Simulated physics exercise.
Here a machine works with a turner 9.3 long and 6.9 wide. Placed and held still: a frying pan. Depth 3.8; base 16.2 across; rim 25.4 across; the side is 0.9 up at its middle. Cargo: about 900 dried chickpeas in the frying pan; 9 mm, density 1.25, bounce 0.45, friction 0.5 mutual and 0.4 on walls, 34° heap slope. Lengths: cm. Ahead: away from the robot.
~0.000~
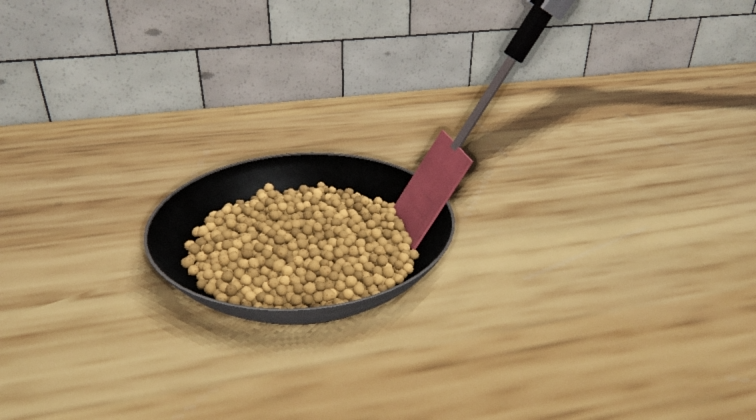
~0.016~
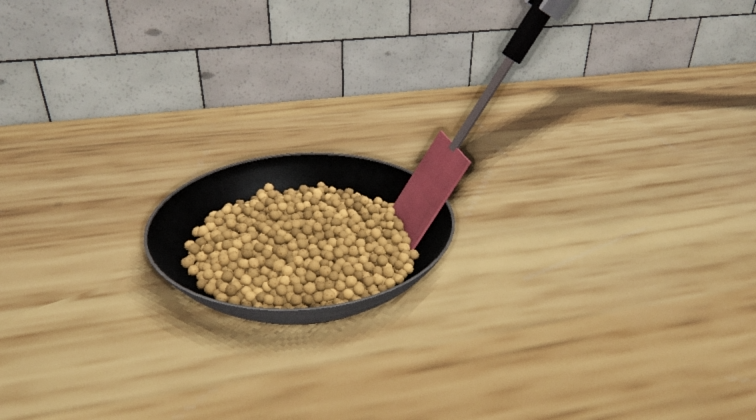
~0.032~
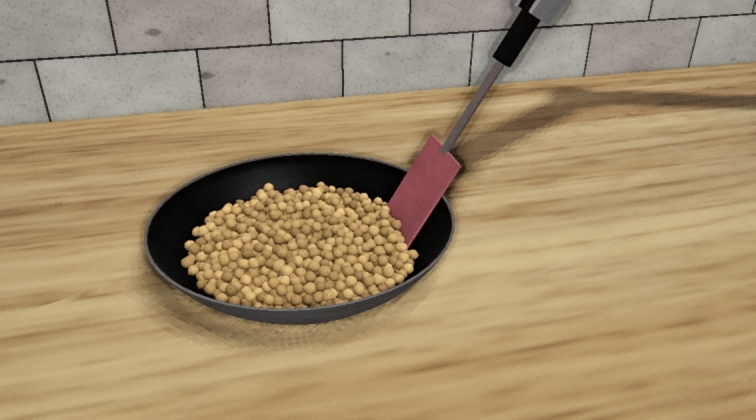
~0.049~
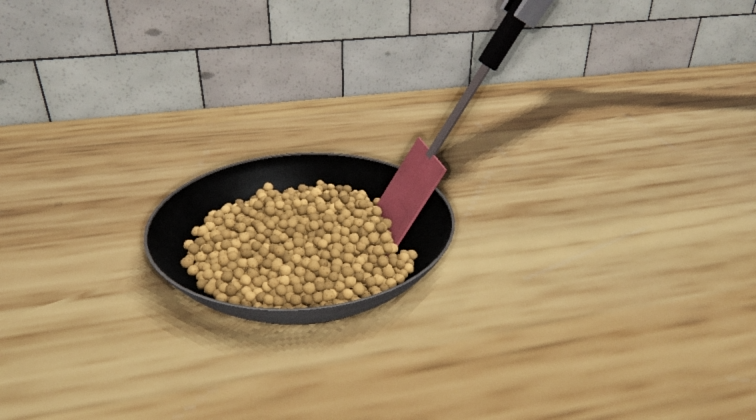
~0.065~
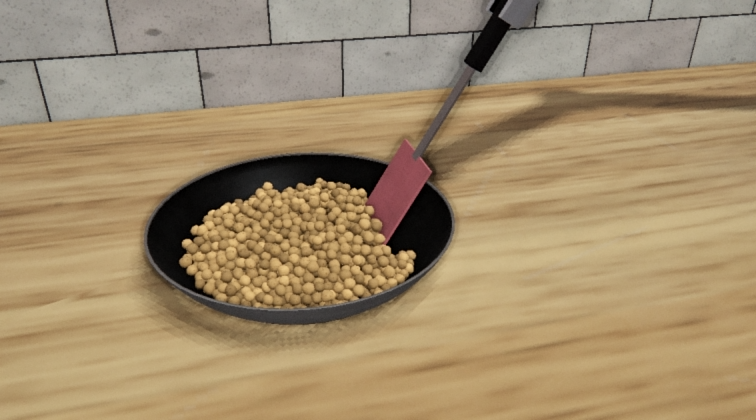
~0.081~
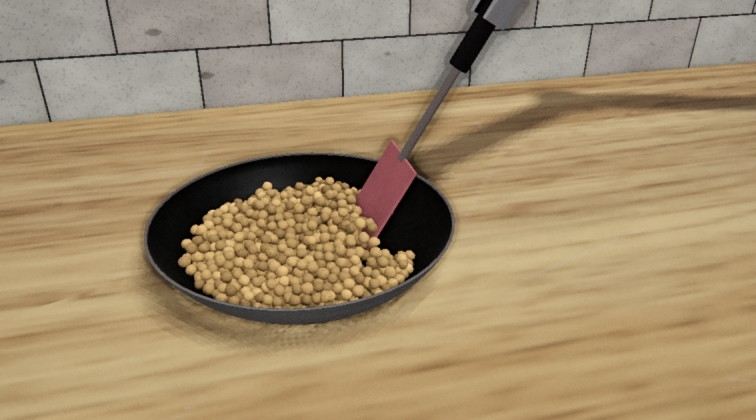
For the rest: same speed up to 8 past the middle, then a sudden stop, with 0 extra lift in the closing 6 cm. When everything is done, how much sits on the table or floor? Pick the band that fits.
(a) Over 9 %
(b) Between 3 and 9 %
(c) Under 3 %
Over 9 % (a).
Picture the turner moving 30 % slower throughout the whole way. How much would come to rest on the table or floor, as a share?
Near 5 %.
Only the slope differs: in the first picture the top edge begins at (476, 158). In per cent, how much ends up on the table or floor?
Roughly 5 percent ends on the table or floor.
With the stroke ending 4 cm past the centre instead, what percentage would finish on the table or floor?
Changed stop: Approx. 0 %.
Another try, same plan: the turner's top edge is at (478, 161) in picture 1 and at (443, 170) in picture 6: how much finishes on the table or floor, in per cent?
Off the vessel, on the table or floor: Some 5 percent.
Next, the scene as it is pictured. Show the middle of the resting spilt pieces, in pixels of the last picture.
Approximately at (95, 287).
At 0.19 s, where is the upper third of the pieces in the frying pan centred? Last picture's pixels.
Near (239, 232).
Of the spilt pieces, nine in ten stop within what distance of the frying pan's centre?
That works out to near 25 cm.
After 0.13 s, sloping 59°, highest piece 6 above the table; 900 in the frying pan.
After 0.19 s, sloping 59°, highest piece 5 above the table; 900 in the frying pan.
After 0.41 s, sloping 59°, highest piece 5 above the table; 788 in the frying pan, 106 on the table or floor, 6 on the blade or in flight.
After 1.46 s, sloping 59°, highest piece 5 above the table; 788 in the frying pan, 112 on the table or floor.
At rest, 788 in the frying pan, 112 on the table or floor. That is 12 % on the table or floor.
